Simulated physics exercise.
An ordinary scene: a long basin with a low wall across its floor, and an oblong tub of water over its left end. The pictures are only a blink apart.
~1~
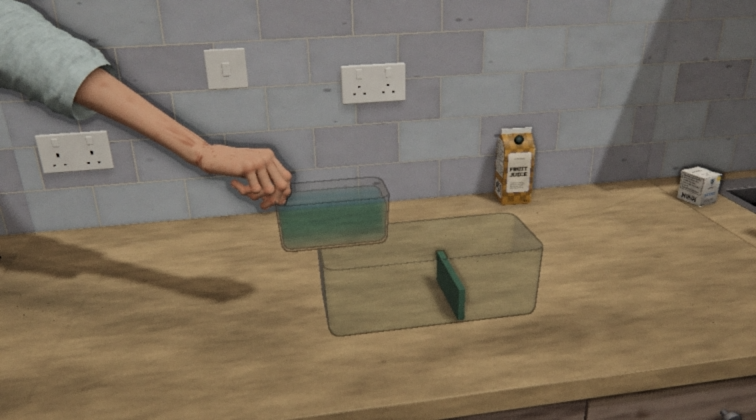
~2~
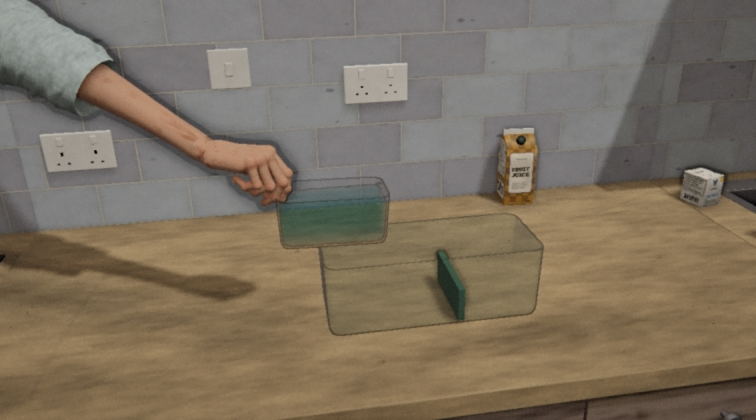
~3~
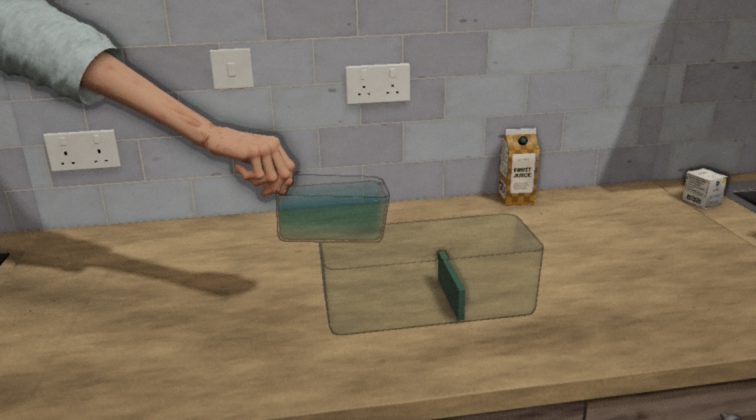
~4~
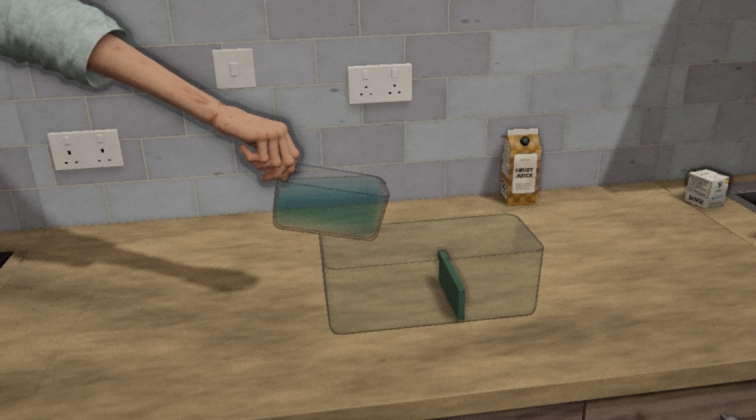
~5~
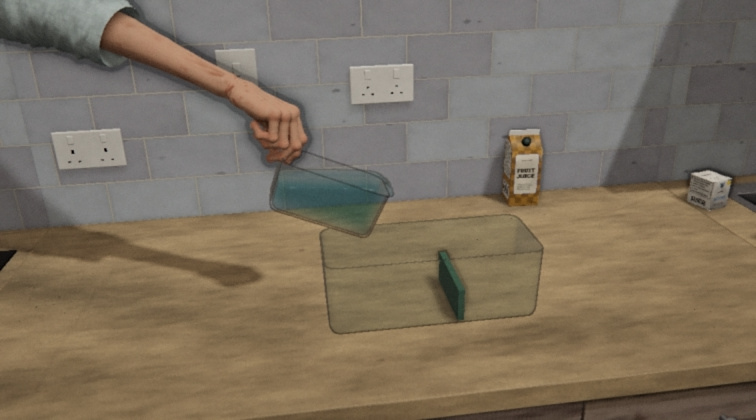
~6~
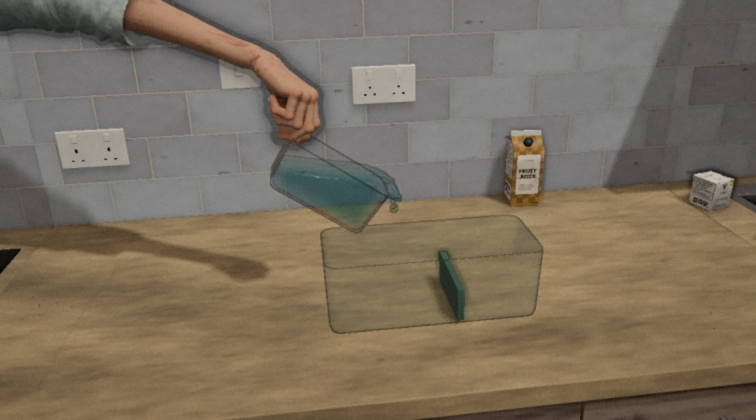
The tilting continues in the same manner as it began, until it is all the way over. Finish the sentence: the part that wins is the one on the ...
... right.
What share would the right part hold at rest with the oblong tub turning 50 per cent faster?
I'd say roughly 50 in every hundred ends up there.
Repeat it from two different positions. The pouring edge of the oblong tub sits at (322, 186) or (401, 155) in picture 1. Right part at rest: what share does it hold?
It works out to around 10 % and then around 80 %.
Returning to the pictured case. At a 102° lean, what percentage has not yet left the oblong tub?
Around 20 in a hundred.
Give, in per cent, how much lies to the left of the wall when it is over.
I'd put it near 35 per cent.
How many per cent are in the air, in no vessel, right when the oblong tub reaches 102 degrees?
About 50 per cent.
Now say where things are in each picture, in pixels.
In the first frame, tilt 0°; pouring edge (385, 187); surface from (277, 202) to (383, 193); the long basin's rim runs from (320, 251) to (529, 230); the wall's top is at (450, 270).
In the second frame, tilt 2°; pouring edge (386, 188); surface from (278, 200) to (383, 191).
In the third frame, tilt 6°; pouring edge (386, 188); surface from (278, 196) to (384, 188).
In the fourth frame, tilt 14°; pouring edge (386, 188); surface from (277, 188) to (385, 184); 1 per cent is over the edge.
In the fifth frame, tilt 23°; pouring edge (386, 188); surface from (277, 176) to (385, 183); 4 per cent is over the edge.
In the sixth frame, tilt 35°; pouring edge (386, 189); surface from (277, 162) to (381, 180); 8 per cent is over the edge.
A moment on, the tilt is 102° and 18 per cent is still to pour, 12 is left of the wall and 19 right of it.
Next, the tilt is 122° and 0 per cent is still to pour, 20 is left of the wall and 60 right of it.
Then the tilt is 122° and 0 per cent is still to pour, 32 is left of the wall and 59 right of it.
Later the tilt is 122° and 0 per cent is still to pour, 35 is left of the wall and 58 right of it.
At rest 35 per cent lies left of the wall, 58 right of it and 7 outside.
